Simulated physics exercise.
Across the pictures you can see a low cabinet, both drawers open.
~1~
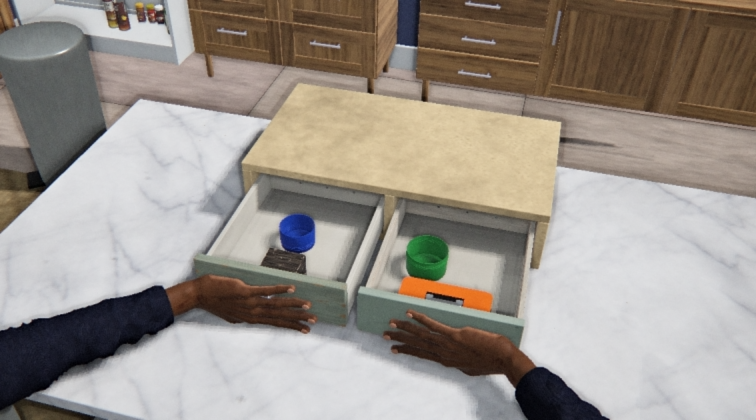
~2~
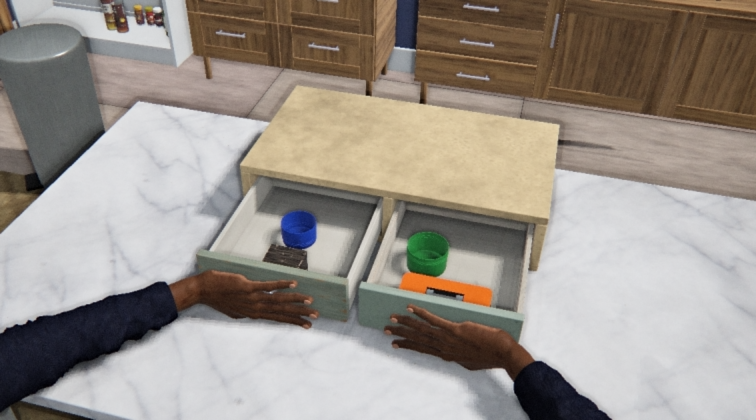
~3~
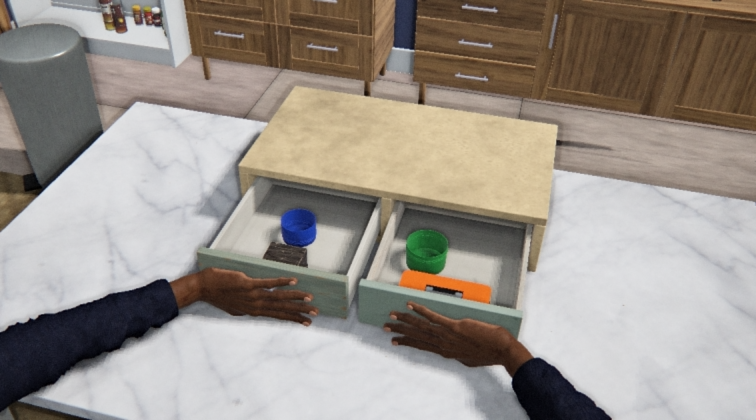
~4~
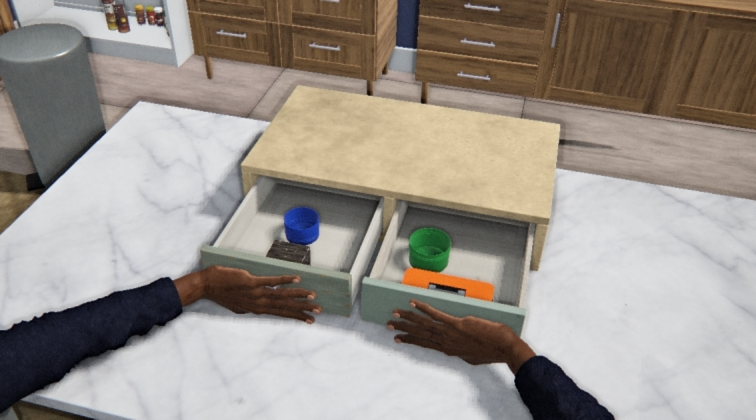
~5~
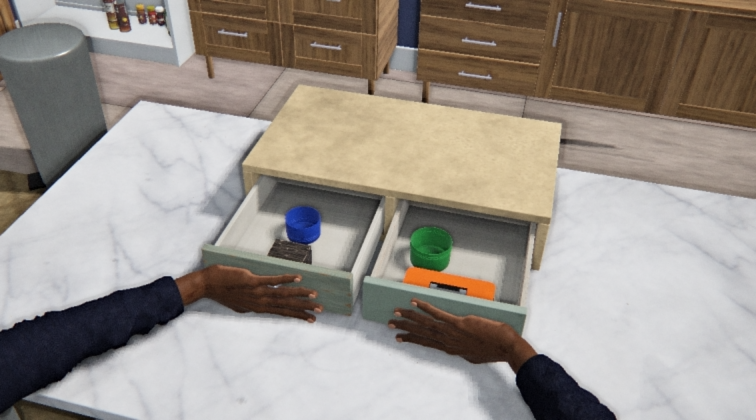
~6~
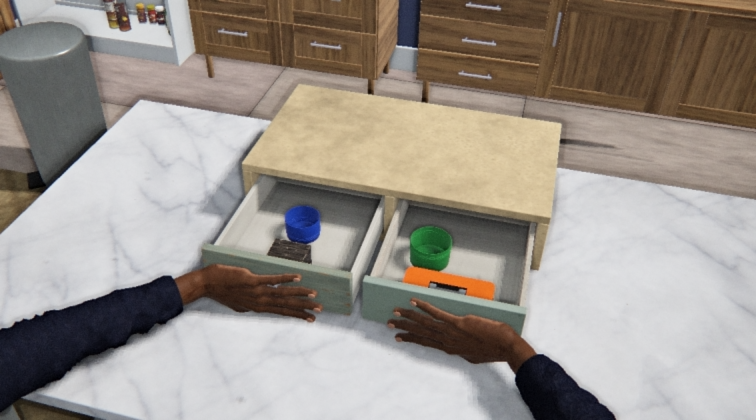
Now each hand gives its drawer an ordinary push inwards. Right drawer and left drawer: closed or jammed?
Right drawer: Closed. Left drawer: Closed.
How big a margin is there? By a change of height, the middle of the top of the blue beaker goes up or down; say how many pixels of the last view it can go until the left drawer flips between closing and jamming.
The tipping point sits around 16 pixels higher.
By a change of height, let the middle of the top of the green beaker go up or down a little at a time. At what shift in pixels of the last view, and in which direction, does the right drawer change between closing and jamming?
That's a shift of close to 16 pixels upward.
Then, 0.42 s on from there, right drawer starting in; left drawer about half in.
Then, 0.72 s on from there, right drawer about half in; left drawer nearly in.
In the end, the right drawer closes; the left drawer closes.
